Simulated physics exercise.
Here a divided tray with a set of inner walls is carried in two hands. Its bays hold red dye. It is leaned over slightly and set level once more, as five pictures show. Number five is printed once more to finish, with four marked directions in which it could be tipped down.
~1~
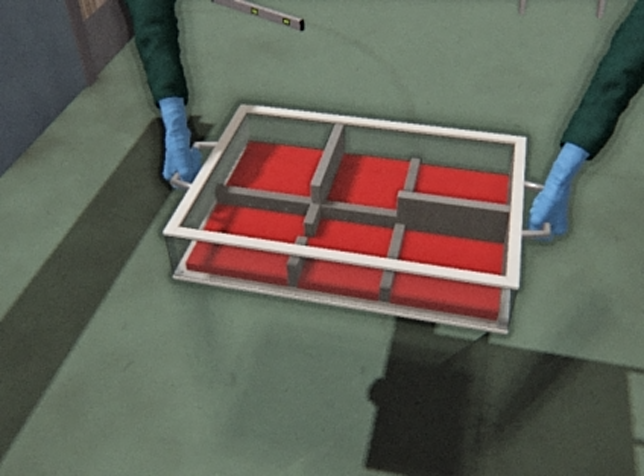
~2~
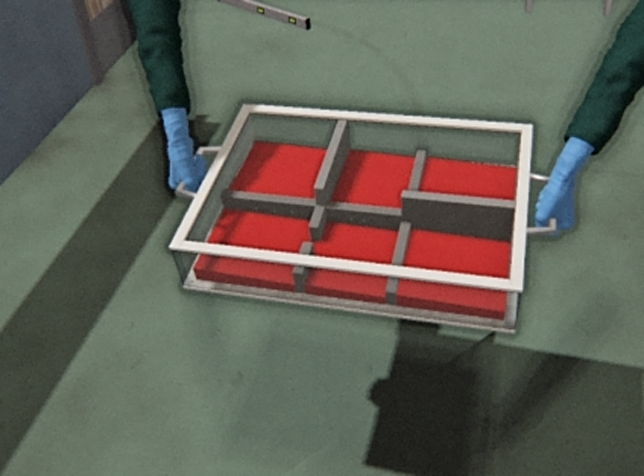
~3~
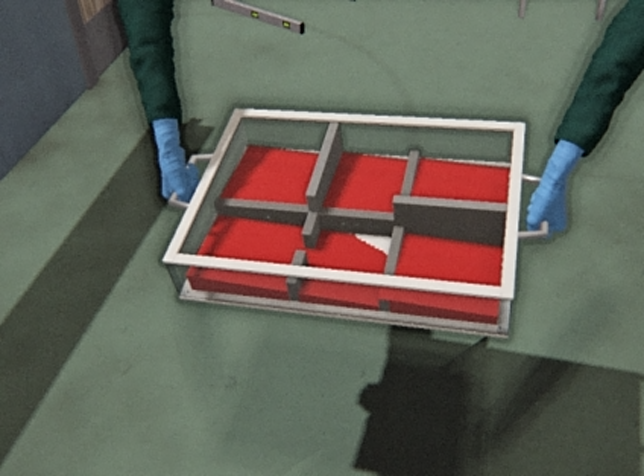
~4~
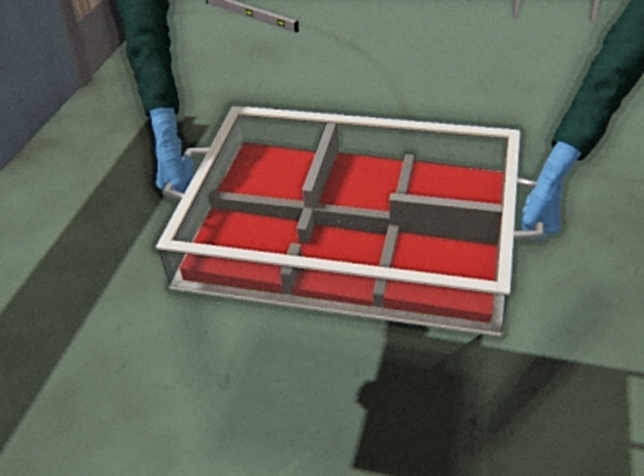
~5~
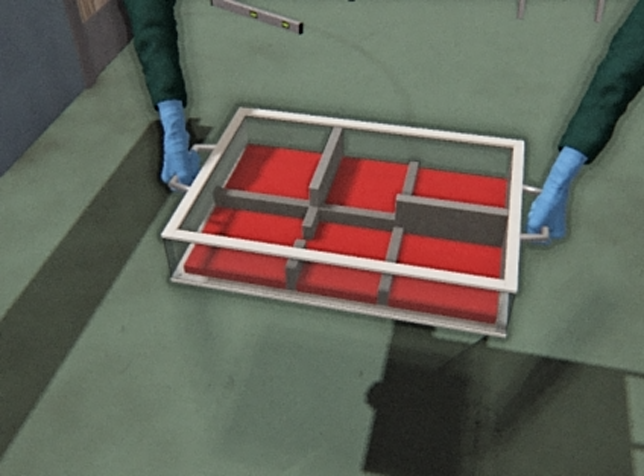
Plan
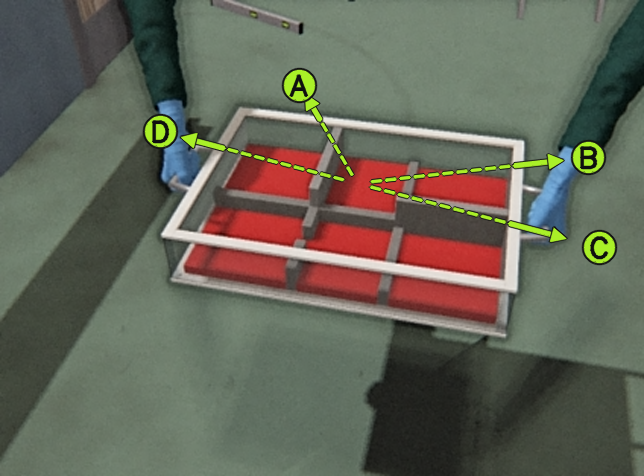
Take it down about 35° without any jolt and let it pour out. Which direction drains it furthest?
Best: A.
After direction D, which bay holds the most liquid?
It is the back left one.
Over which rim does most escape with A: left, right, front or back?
The back rim.
On the marked copy, A ends at (308, 99); B ends at (557, 160); C ends at (560, 237); D ends at (186, 138).
If A is chosen, about 51 % stays in the tray, the largest part in the back left bay.
If B is chosen, about 72 % stays in the tray, the largest part in the back right bay.
If C is chosen, about 71 % stays in the tray, the largest part in the front right bay.
If D is chosen, about 72 % stays in the tray, the largest part in the back left bay.
